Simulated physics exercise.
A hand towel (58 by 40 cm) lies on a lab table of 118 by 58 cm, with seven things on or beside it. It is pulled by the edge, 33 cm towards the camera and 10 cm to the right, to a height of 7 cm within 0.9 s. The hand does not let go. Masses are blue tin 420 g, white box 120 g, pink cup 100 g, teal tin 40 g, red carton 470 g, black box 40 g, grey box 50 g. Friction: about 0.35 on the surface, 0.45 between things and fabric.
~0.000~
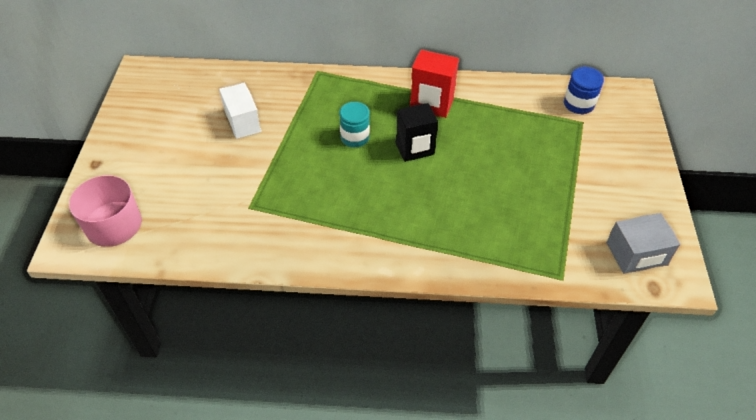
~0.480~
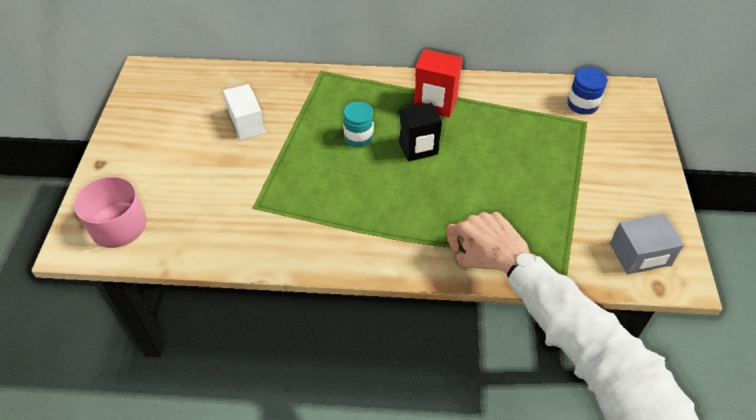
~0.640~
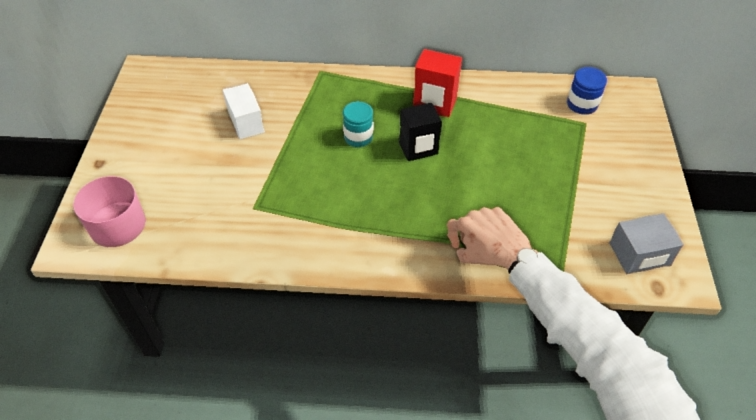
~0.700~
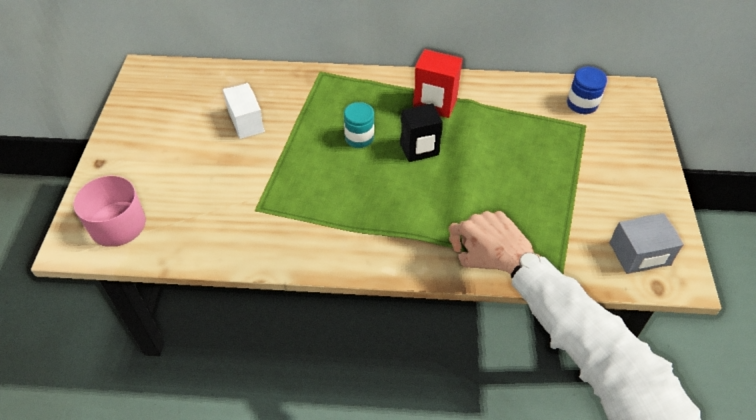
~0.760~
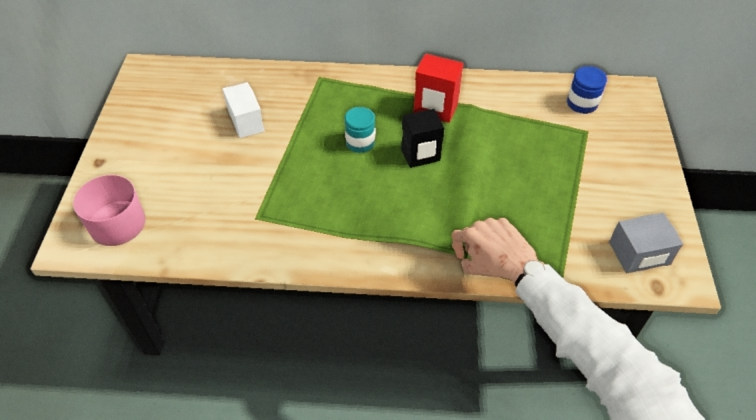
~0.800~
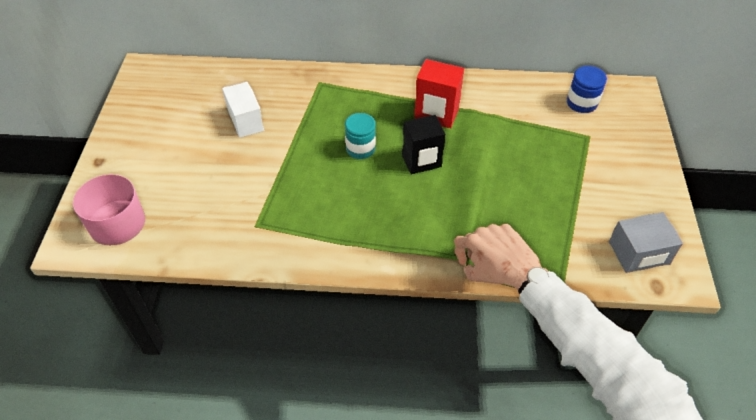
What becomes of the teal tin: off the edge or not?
The teal tin goes over the edge.
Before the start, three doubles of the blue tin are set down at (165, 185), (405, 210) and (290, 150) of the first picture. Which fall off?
In turn: Remains, goes over, falls off.
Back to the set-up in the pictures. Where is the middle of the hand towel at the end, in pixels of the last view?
Near (503, 326).
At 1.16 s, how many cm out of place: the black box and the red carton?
Black box 25 cm, red carton 25 cm.
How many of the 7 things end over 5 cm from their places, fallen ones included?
That makes 3.
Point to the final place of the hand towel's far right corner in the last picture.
Near (608, 243).
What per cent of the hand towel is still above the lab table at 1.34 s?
Some 45 per cent of it.
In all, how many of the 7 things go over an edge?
I count 2.
At 1.0 s, 90 % of the hand towel is still over the top; teal tin 13 cm off its start, black box 13 cm off its start, red carton 12 cm off its start.
At 1.2 s, 65 % of the hand towel is still over the top; teal tin 25 cm off its start, black box 24 cm off its start, red carton 23 cm off its start.
At 1.3 s, 45 % of the hand towel is still over the top; teal tin 34 cm off its start at (385, 252), black box 33 cm off its start at (461, 256), red carton 32 cm off its start at (472, 184).
At 1.5 s, 35 % of the hand towel is still over the top; teal tin 42 cm off its start, black box 39 cm off its start, red carton 36 cm off its start.
At 3.1 s, 30 % of the hand towel is still over the top; teal tin over the edge, black box over the edge, red carton 38 cm off its start at (481, 209).
